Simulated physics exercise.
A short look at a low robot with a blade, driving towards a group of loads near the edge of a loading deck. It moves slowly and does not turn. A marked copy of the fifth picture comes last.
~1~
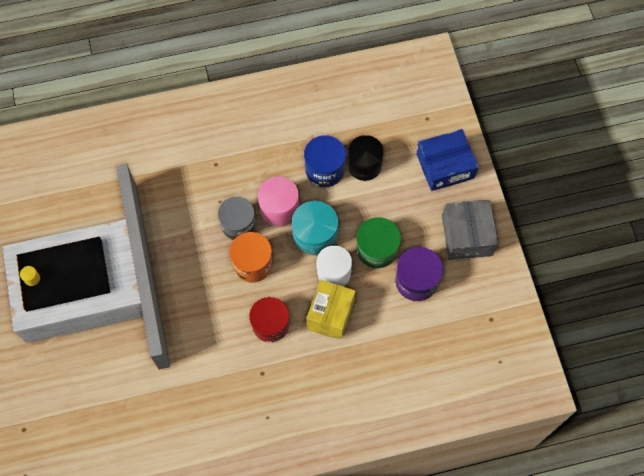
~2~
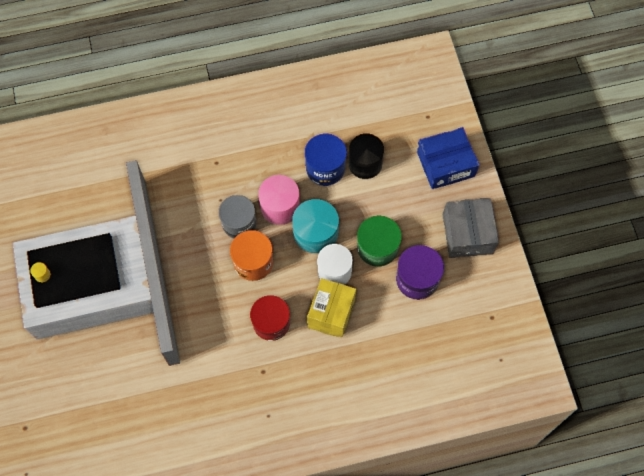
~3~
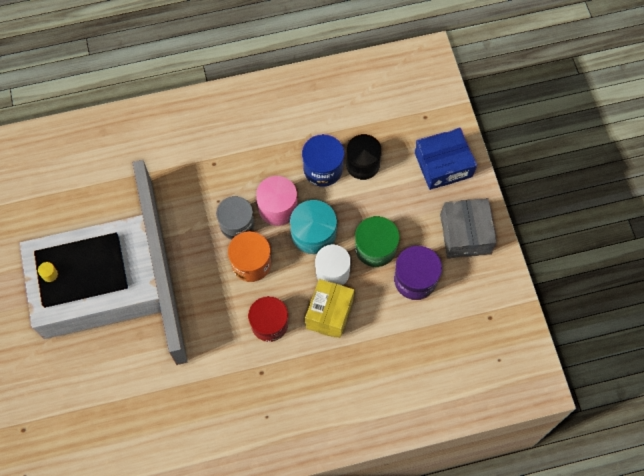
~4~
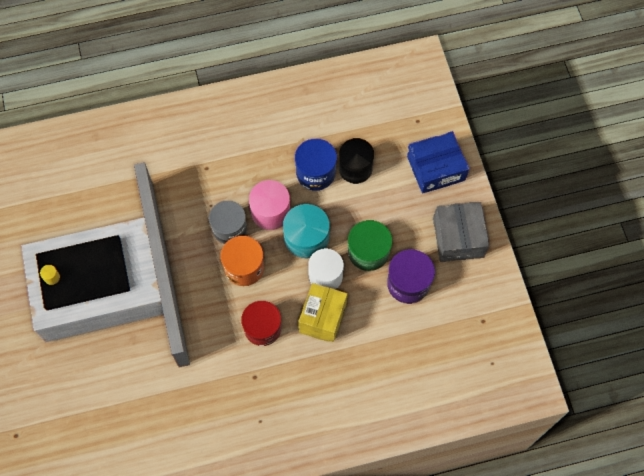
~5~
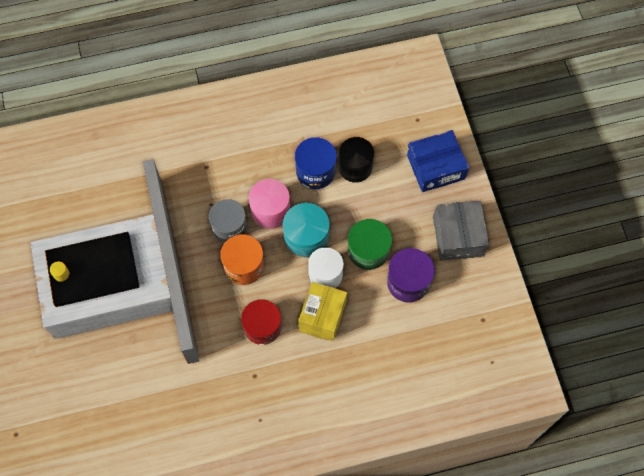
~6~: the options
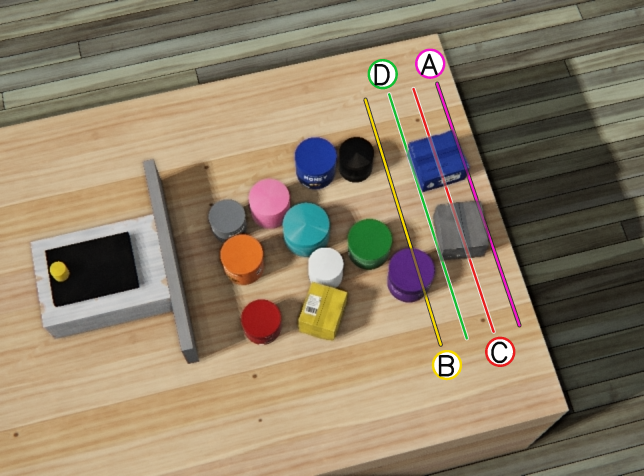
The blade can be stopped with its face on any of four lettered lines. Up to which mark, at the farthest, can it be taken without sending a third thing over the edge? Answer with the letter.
It can go as far as D.
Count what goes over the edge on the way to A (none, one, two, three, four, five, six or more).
In all, six or more.
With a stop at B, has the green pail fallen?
By then, no.
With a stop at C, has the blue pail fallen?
By then, no.
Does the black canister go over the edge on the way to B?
By then, no.
On the copy, A at (476, 198); B at (401, 216); C at (452, 204); D at (426, 210).
On D. First, robot (194, 245); blue pail (320, 157); yellow box (346, 311).
Then, robot (289, 223); grey box (474, 212); purple pail (465, 262).
Finally, robot (360, 206); grey box over the edge; blue parcel over the edge; two fallen.
By contrast, A drops eleven; B is within the limit but short; C drops five.
